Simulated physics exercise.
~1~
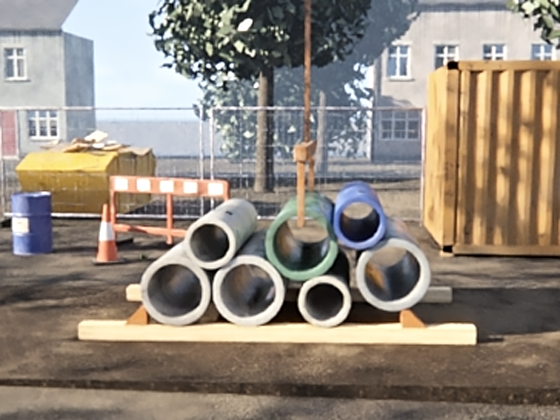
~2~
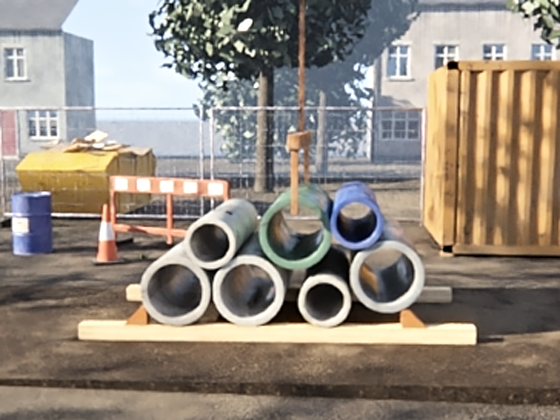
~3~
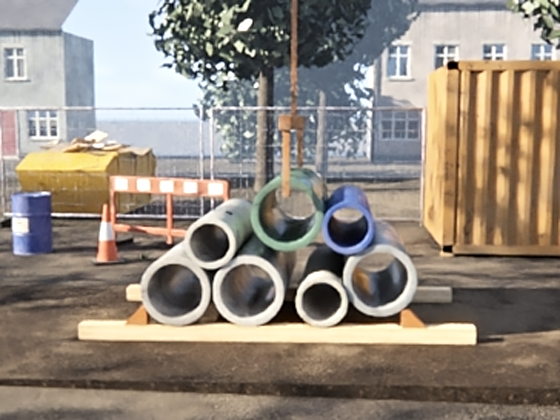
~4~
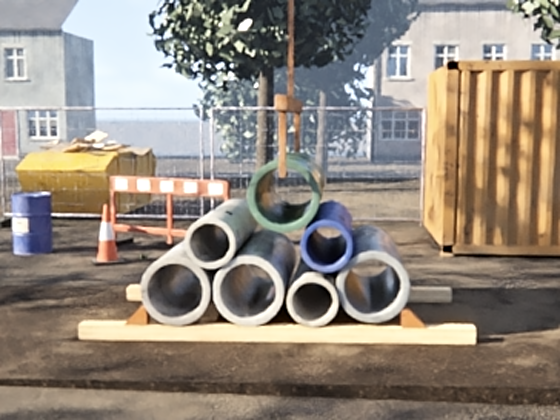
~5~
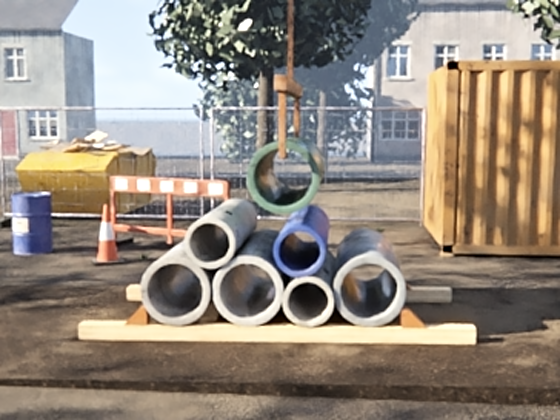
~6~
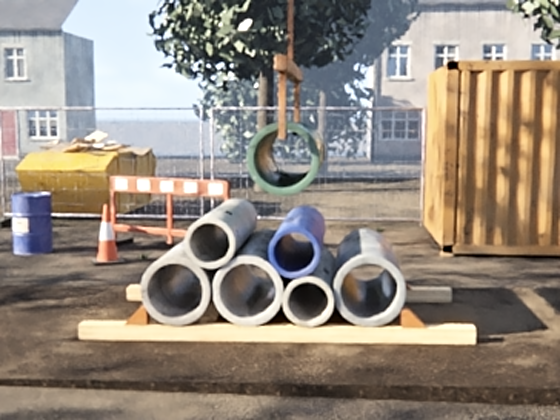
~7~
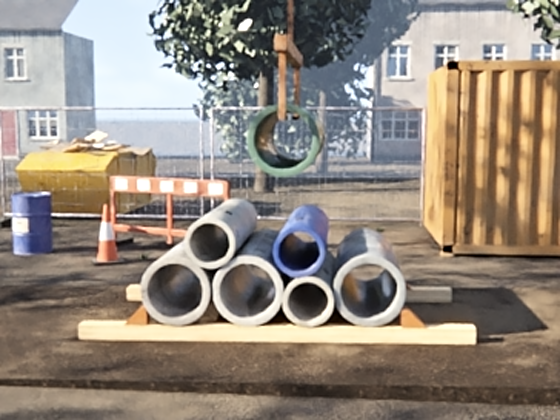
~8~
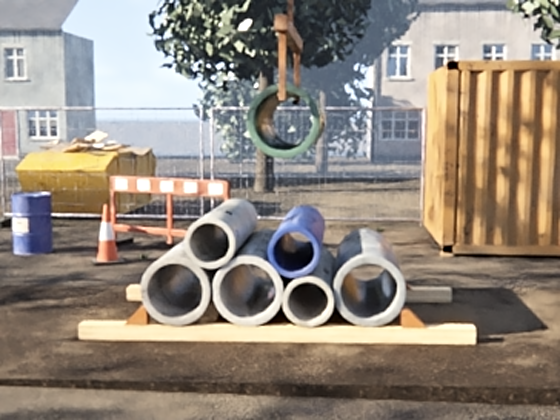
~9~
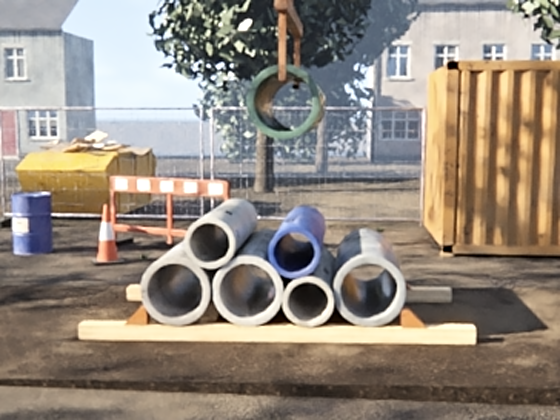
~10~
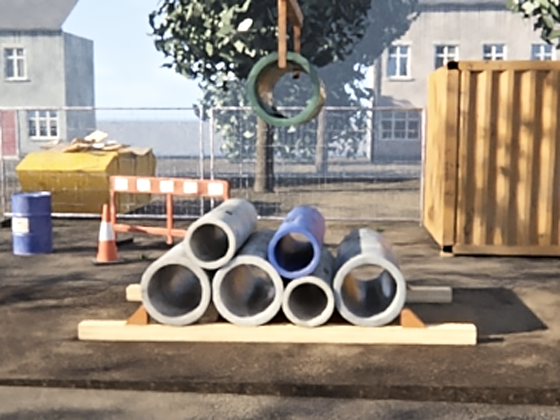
On a building site with houses and a leafy tree behind a mesh fence, we face the open ends of a small stack of pipes on timber bearers. Most are grey, with a green one and a blue one on top, between an orange-and-white barrier at left and a yellowish container at right. The green pipe, hooked to a hanging line, is lifted up and slightly left out of the stack. The blue pipe rolls down leftwards as the grey ones beneath shift left. It settles lower, between grey pipes, while the green pipe rises and hangs above.
